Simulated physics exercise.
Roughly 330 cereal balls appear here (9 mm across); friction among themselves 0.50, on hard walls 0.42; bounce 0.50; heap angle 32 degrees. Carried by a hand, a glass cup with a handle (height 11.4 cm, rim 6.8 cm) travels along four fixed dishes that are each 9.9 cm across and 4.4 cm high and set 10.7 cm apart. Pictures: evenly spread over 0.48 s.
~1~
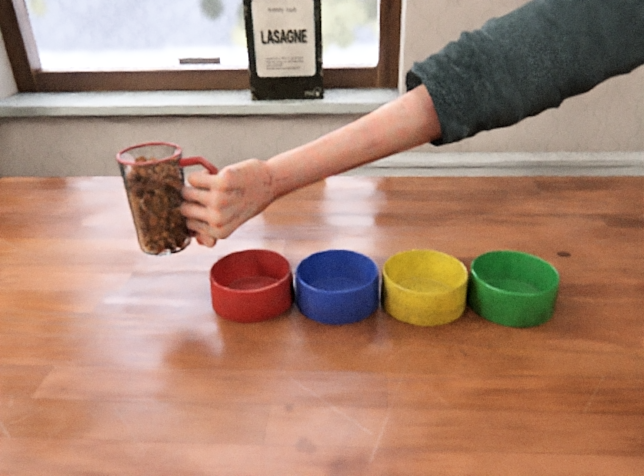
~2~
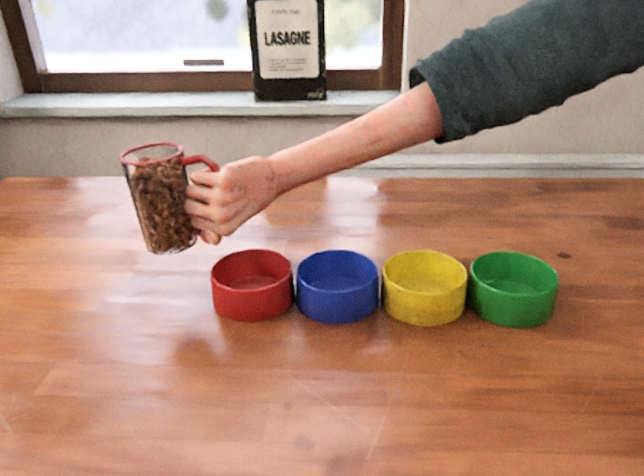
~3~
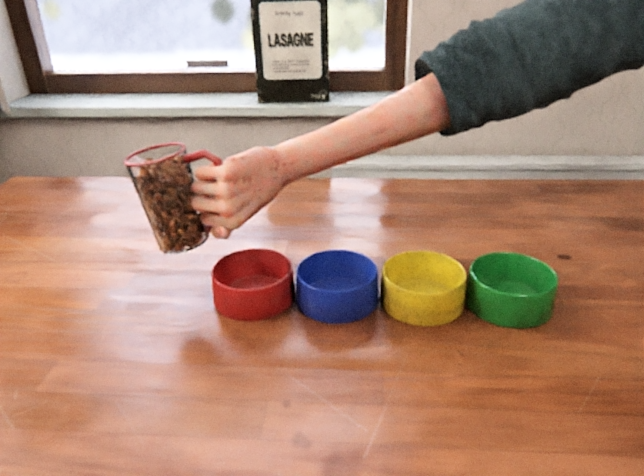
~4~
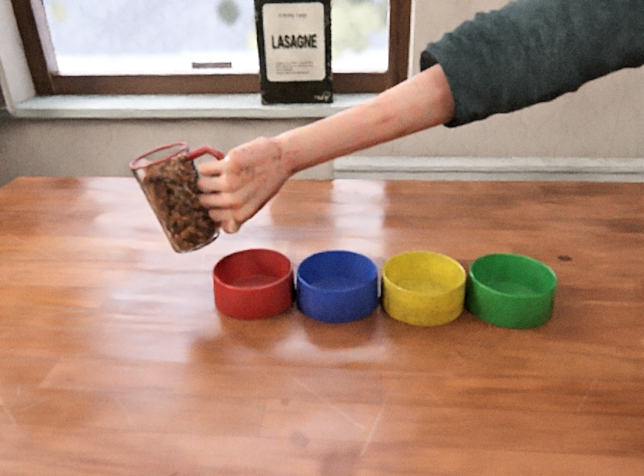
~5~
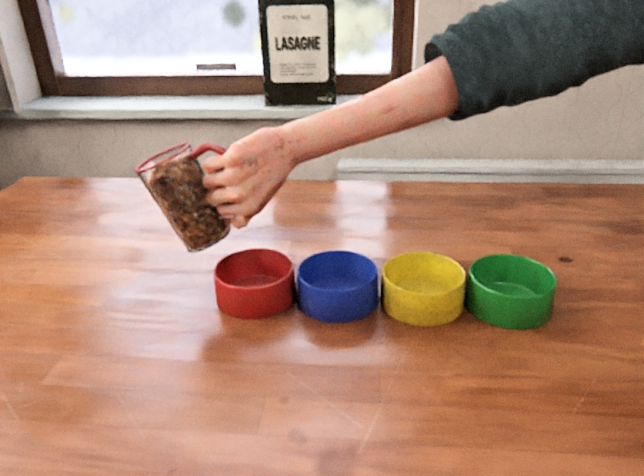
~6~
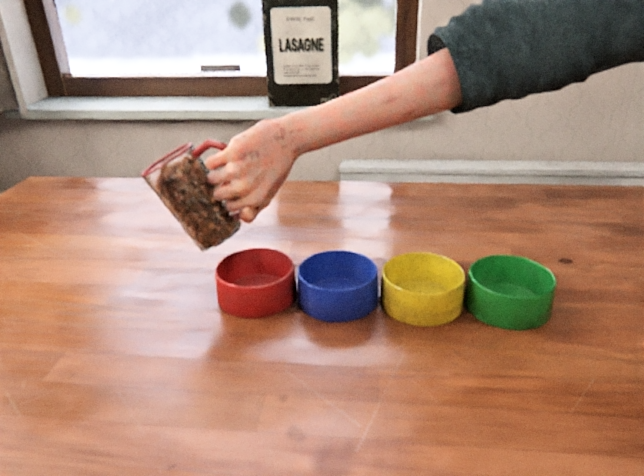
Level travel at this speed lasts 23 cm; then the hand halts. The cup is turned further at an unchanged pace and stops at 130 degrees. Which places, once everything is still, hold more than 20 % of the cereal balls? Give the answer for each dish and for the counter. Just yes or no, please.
In short: Red dish yes, blue dish no, green dish no, yellow dish no, counter no.
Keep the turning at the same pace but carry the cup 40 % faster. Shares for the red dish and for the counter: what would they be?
Red: 50; counter: 10.
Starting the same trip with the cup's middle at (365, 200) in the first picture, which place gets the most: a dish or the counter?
Yellow.
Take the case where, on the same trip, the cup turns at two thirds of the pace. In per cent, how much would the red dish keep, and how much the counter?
In that case the red dish gets 50 and the counter gets 10.
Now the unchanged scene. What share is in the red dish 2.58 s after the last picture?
Close to 90 percent of the load.
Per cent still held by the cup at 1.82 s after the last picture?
Roughly 0 per cent, give or take.
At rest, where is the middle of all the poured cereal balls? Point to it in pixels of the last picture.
Near (252, 280).
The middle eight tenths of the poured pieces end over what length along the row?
I'd put it near 7 cm.
Then, 1.09 s after the last picture, tilt 103 degrees; cup holds 90 %, red 5 %.
Then, 1.82 s after the last picture, tilt 130 degrees; cup holds 0 %, red 90 %.
Then, 2.58 s after the last picture, tilt 130 degrees; cup holds 0 %, red 90 %.
In the end, red 90 %, blue 0 %, green 0 %, yellow 0 %, counter 10 %.
